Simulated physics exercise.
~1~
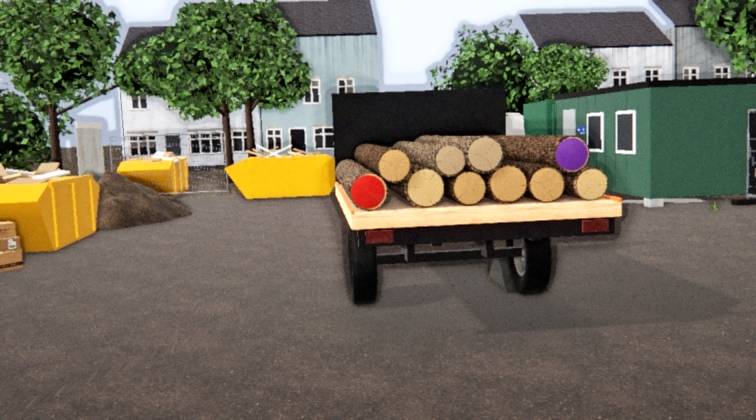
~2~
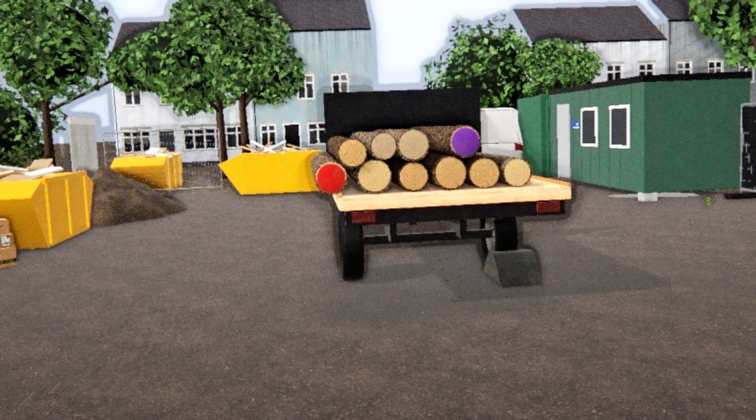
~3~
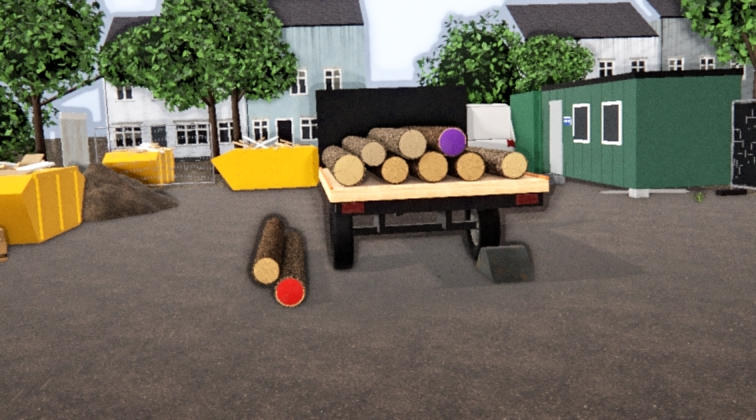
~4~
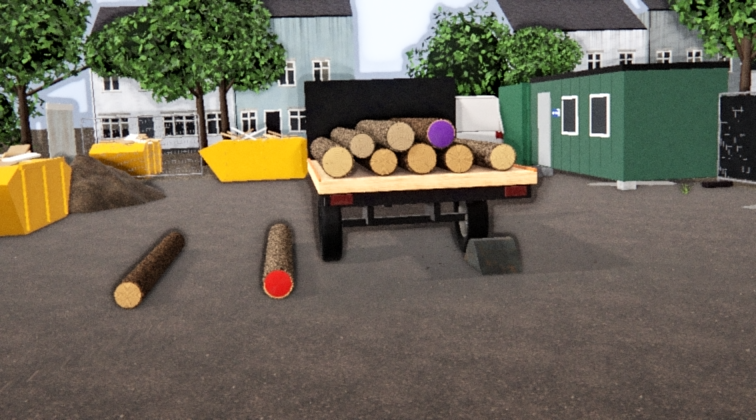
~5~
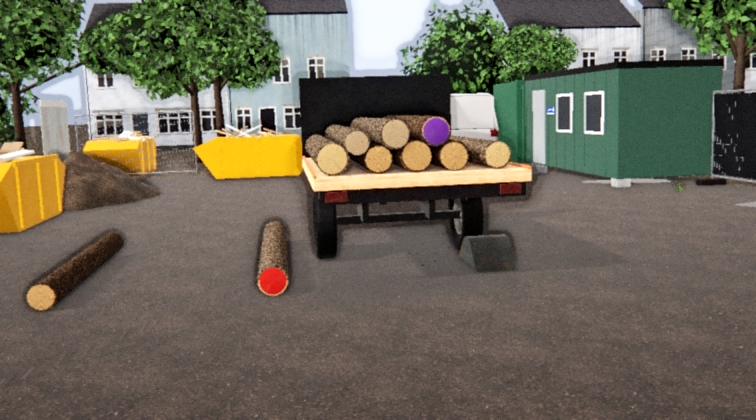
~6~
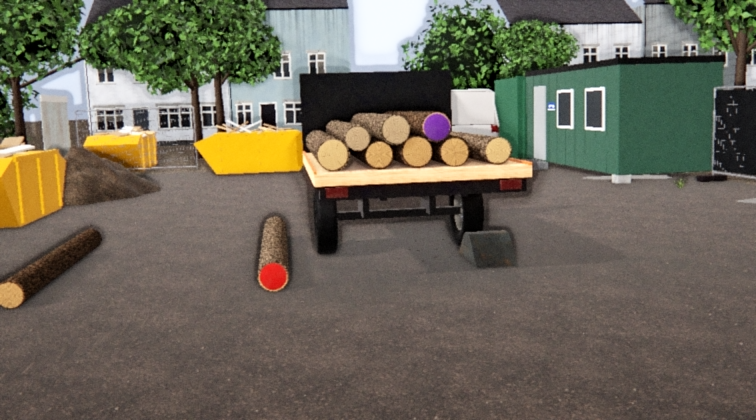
A flat trailer stacked with cut logs stands in a paved yard, seen from behind, with yellow skips and a dirt mound to the left, a green cabin to the right, and trees and pale houses beyond. A red-ended log lies at the load's left edge, and a purple-ended one sits on the upper right. The trailer tilts as its right wheel passes over a dark hump, then levels and halts. The red log drops off the left side with a plain one. The plain log rolls farther left, while the red rests nearby and the purple stays aboard.
